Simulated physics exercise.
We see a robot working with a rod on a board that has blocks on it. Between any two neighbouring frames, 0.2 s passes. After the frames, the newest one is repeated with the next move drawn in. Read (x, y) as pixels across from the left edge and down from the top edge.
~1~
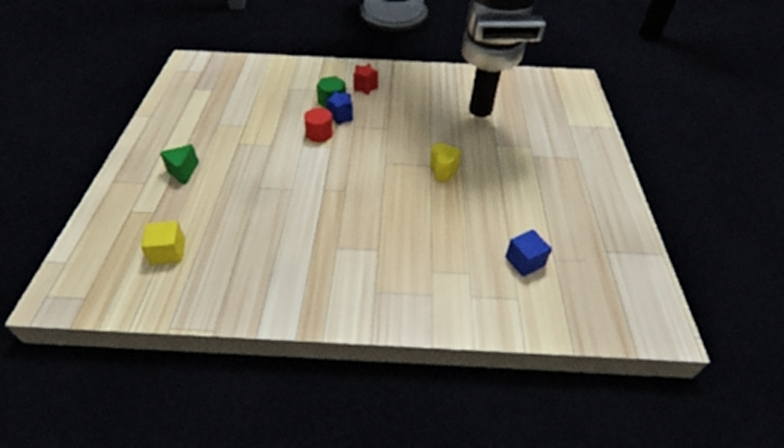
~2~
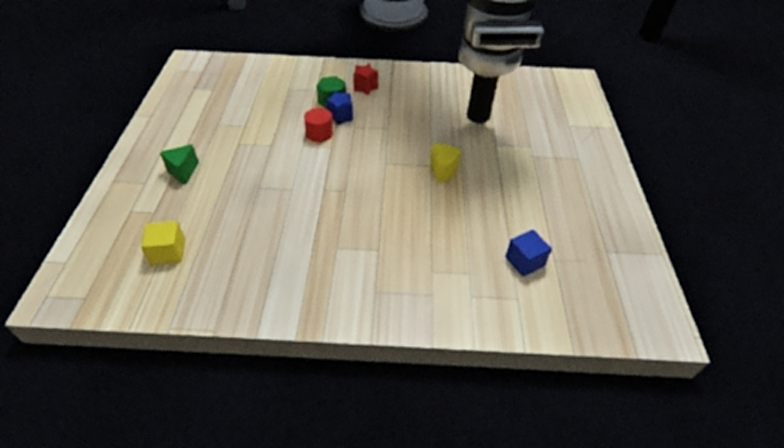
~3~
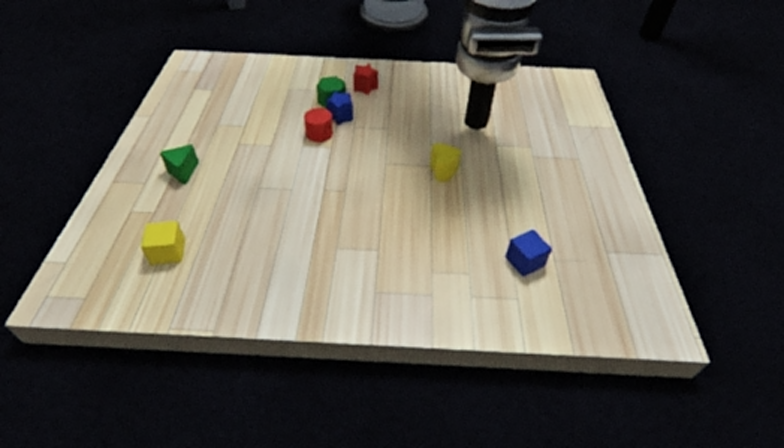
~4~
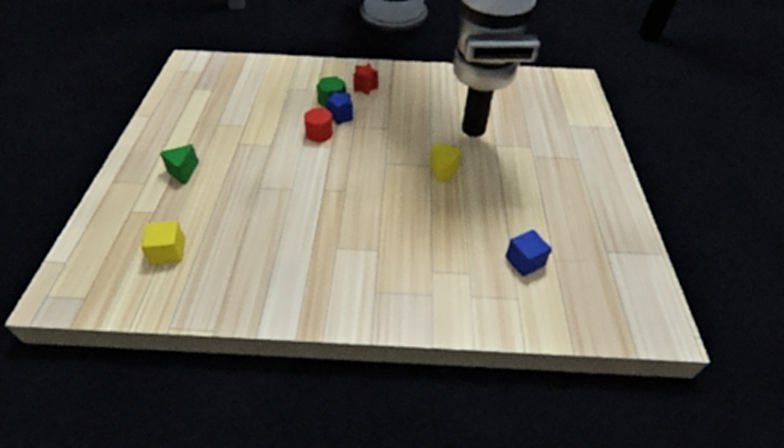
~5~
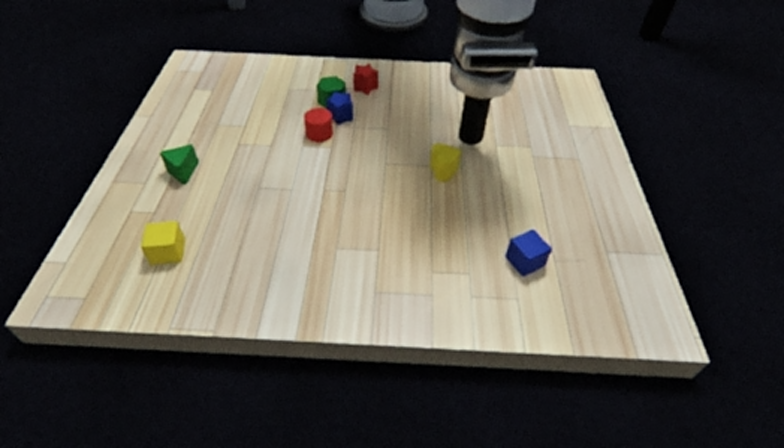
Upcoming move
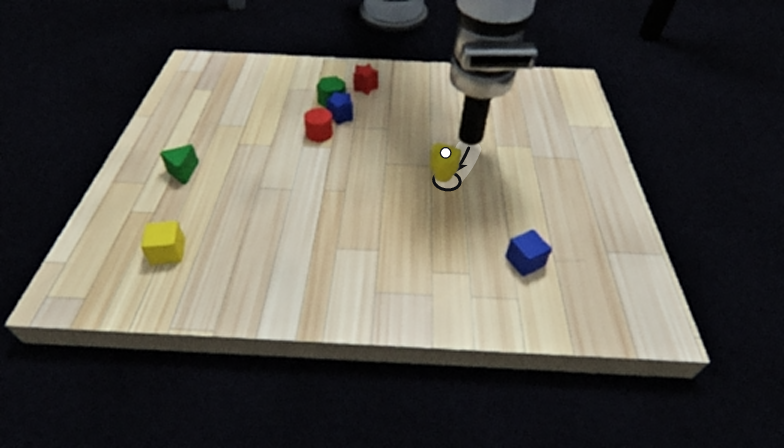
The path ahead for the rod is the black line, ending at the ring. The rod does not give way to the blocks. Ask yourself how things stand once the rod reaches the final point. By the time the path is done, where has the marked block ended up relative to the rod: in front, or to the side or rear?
Most likely the marked block stays ahead.
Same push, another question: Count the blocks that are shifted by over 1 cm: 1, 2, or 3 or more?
Most likely one.
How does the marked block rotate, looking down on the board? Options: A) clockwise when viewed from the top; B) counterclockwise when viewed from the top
I'll go with A - clockwise when viewed from the top.
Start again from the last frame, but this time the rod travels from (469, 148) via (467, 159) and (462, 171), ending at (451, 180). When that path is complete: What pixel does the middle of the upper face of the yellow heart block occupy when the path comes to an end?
In the picture, it is at (428, 159).
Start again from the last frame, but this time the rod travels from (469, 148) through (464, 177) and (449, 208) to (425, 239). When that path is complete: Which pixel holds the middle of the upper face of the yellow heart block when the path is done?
Just about (439, 162).
Drawn move, from (469, 148) through (460, 164) to (447, 181); the dot is on the yellow heart block.
What follows on the original path. Halfway along, rod (462, 154); yellow heart block (442, 155), turned 20° clockwise.
At the end, rod (448, 170); yellow heart block (424, 166), turned 60° clockwise.
